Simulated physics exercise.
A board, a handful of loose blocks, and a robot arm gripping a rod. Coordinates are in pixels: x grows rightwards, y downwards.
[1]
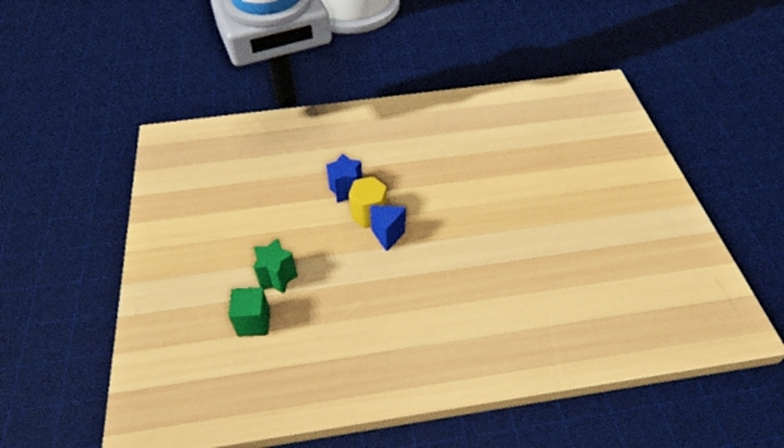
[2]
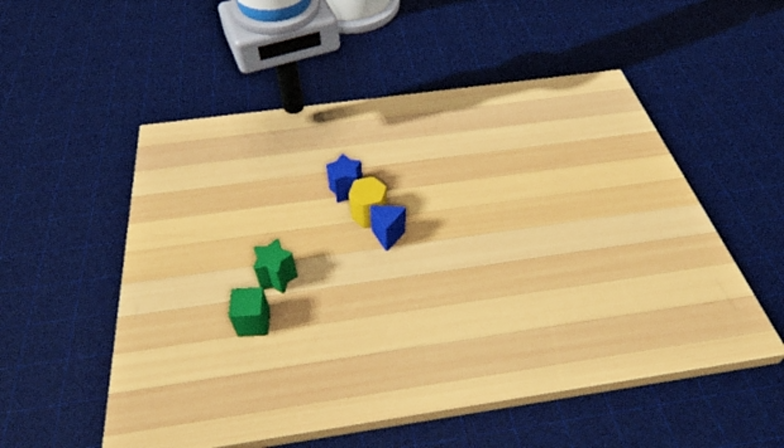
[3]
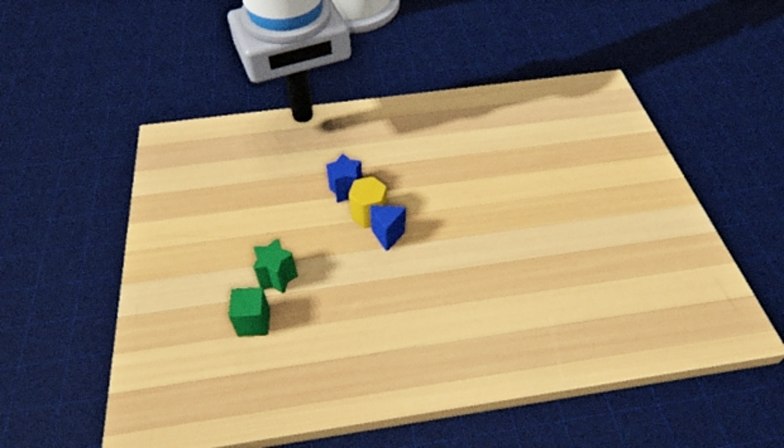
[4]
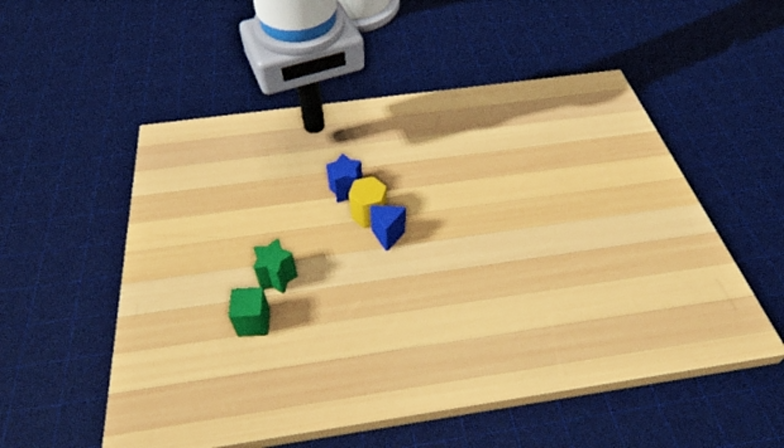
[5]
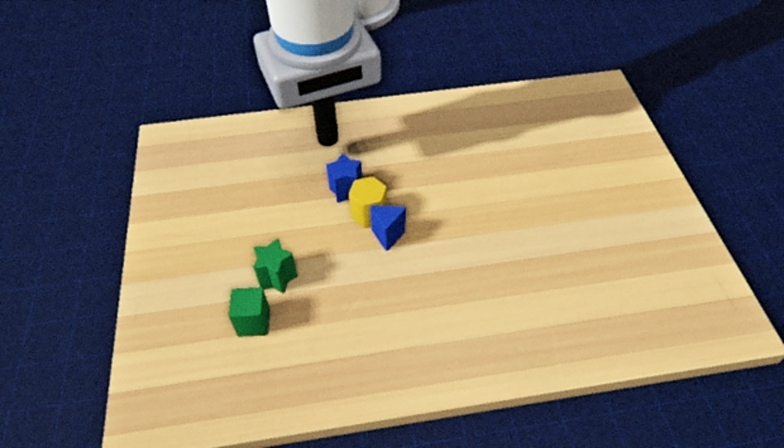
A robot arm holding a dark rod moves from the top left edge of a pale striped wooden board, seen from above at an angle on a dark blue surface. Two green blocks sit at the lower left, with a blue star, a yellow hexagon and a blue triangle near the middle. The rod slides down and right towards the blue star, while the blocks and camera stay still.
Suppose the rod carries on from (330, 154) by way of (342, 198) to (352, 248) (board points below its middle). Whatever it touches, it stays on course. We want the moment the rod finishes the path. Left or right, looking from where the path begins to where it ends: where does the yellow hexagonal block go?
Taking start-to-end as forward, the block's sideways shift goes to the left.
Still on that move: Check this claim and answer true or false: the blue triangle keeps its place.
The statement is incorrect.
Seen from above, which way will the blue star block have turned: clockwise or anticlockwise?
The blue star block rotates counterclockwise.
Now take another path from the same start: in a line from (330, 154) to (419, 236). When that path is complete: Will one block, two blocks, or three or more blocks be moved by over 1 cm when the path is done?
I count three at least.
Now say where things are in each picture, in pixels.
The first frame shows lower end of the rod (287, 102), tops of blocks, green star block (271, 255), blue star block (344, 167), yellow hexagonal block (368, 190), blue triangle (387, 213).
The second frame shows rod (294, 108), blocks as before.
The third frame shows rod (303, 117), blocks as before.
The fourth frame shows rod (315, 127), blocks as before.
The fifth frame shows rod (328, 140), green star block (271, 255), blue star block (344, 167), yellow hexagonal block (368, 190), blue triangle (387, 213).
On the path given first. One third of the way, rod (337, 169); blue star block (349, 173); yellow hexagonal block (371, 196); blue triangle (389, 216).
Two thirds of the way, rod (344, 200); blue star block (367, 196), turned 30° anticlockwise; yellow hexagonal block (392, 215); blue triangle (408, 235), turned 20° anticlockwise.
At the end, rod (350, 234); green star block not moved; blue star block (372, 199), turned 65° anticlockwise; yellow hexagonal block (402, 215), turned 15° clockwise; blue triangle (412, 237).
